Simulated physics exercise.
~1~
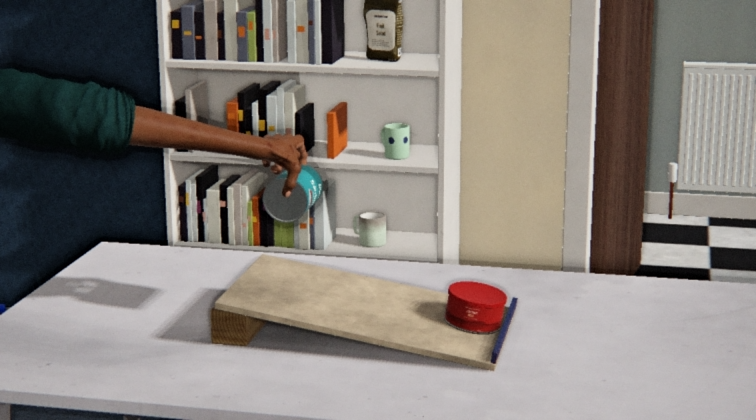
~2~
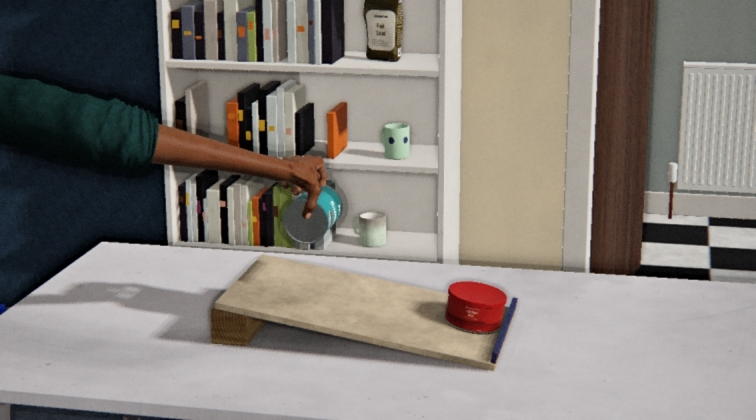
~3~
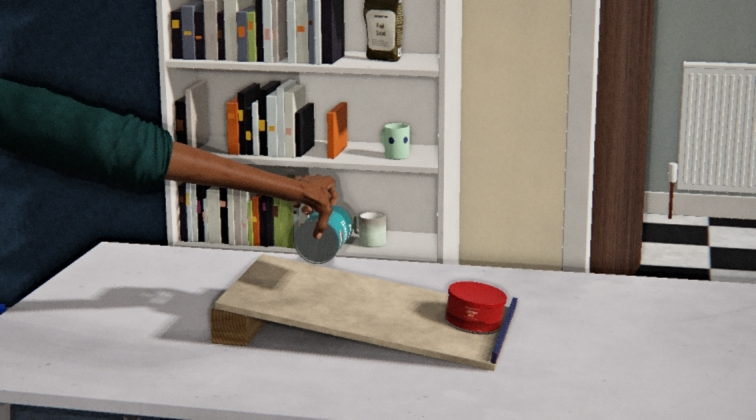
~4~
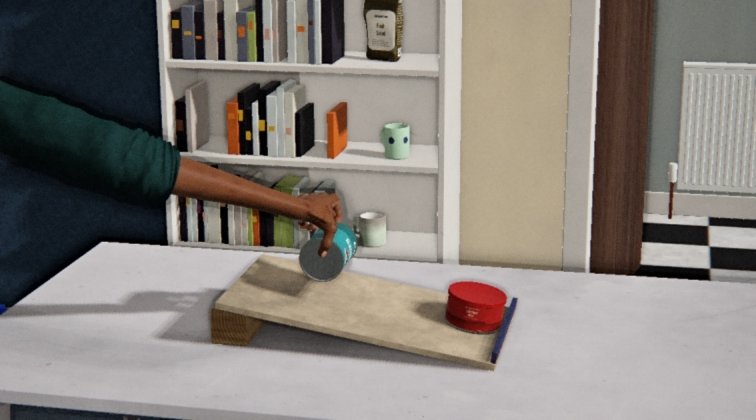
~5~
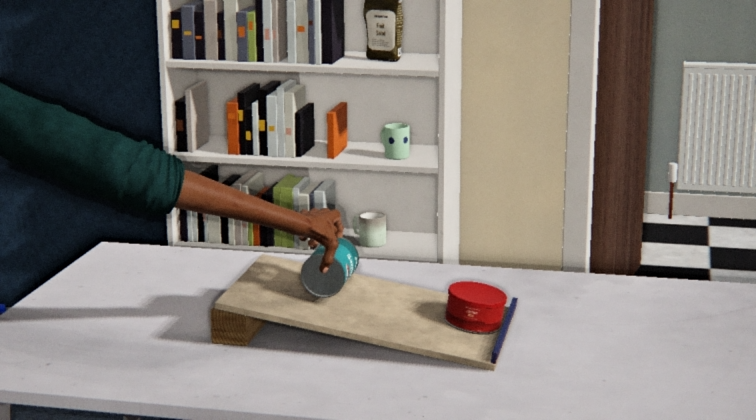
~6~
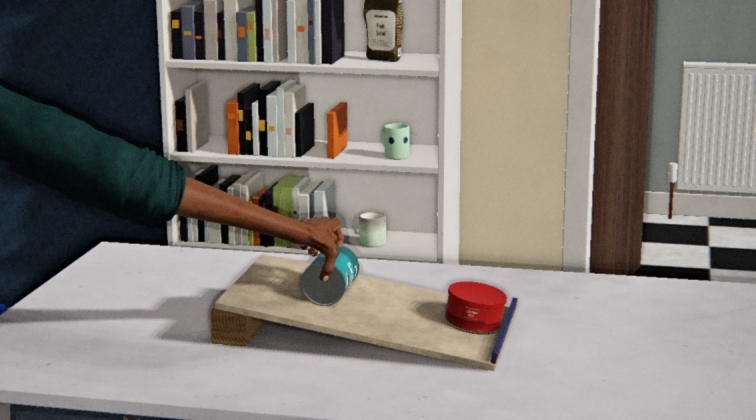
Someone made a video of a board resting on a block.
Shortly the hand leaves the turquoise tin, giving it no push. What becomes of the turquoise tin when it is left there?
Bet you it ends up lower.
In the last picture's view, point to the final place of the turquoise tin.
Roughly (430, 296).
Then, 0.50 s later than the last frame, turquoise tin moved about its own width near (366, 283).
Then, 0.70 s later than the last frame, turquoise tin moved well along near (410, 292).
Then, 1.20 s later than the last frame, turquoise tin moved well along near (428, 296); red tub moved a little.
When it is over, moved from the start, turquoise tin; red tub as before. End places, in pixels of the last picture, turquoise tin near (430, 296). The turquoise tin slides or rolls down.
